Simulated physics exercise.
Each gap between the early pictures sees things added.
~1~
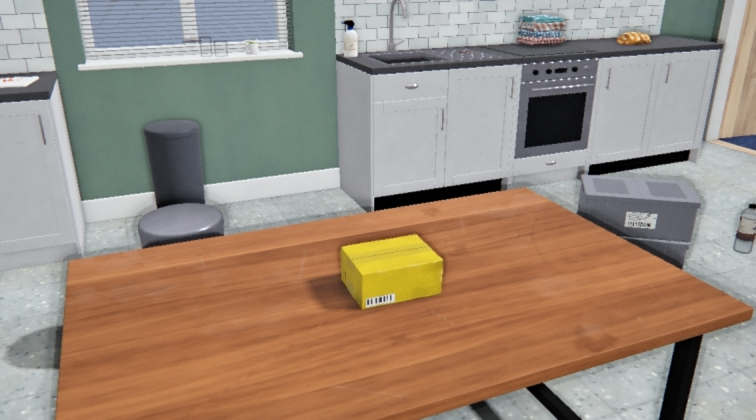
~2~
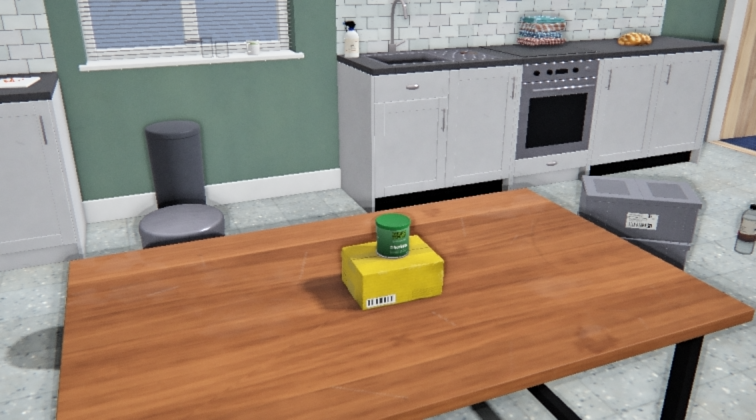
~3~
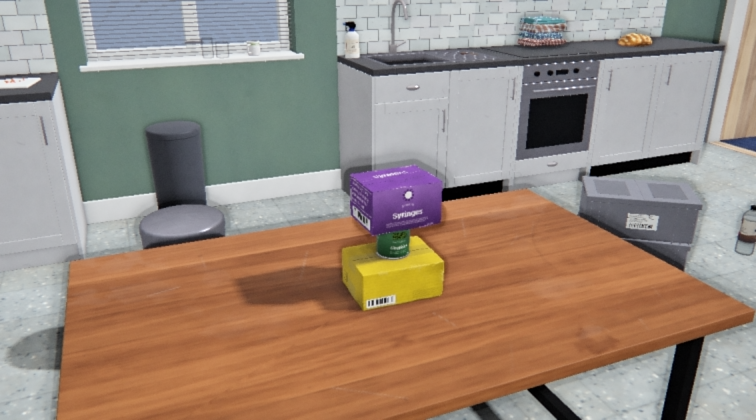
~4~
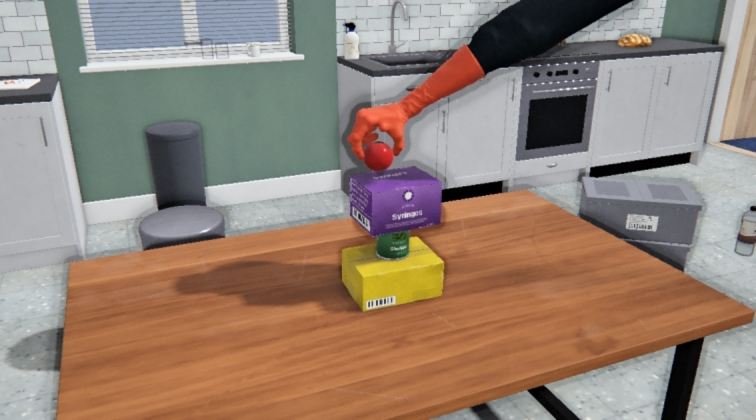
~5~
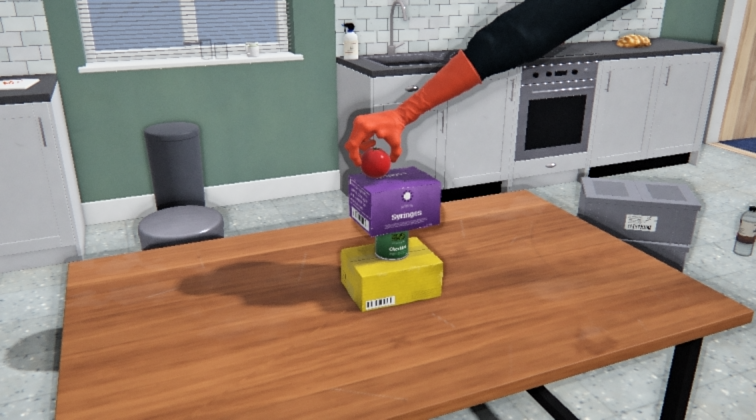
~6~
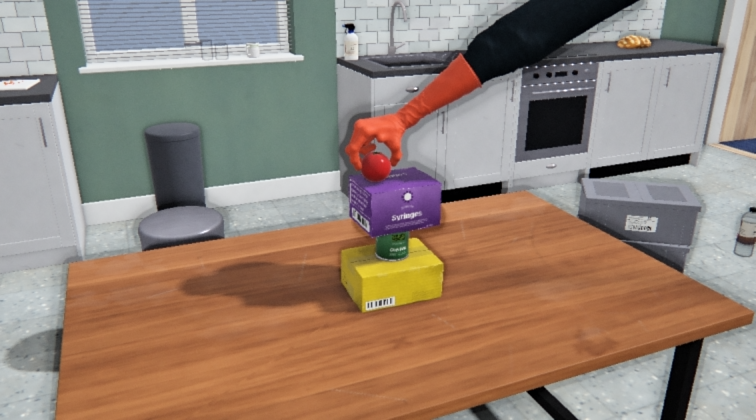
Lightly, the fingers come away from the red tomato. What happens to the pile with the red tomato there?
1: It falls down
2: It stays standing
(2) It stays standing.
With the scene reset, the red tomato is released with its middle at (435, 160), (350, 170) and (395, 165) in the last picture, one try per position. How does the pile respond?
Outcomes in order: A collapse, a collapse, no collapse.
Then, 0.60 s later than the last frame, all is still.
Then, 1.50 s later than the last frame, red tomato resting near (375, 167).
When it is over, all 4 as before. End places, in pixels of the last picture, red tomato near (375, 167). The pile holds.
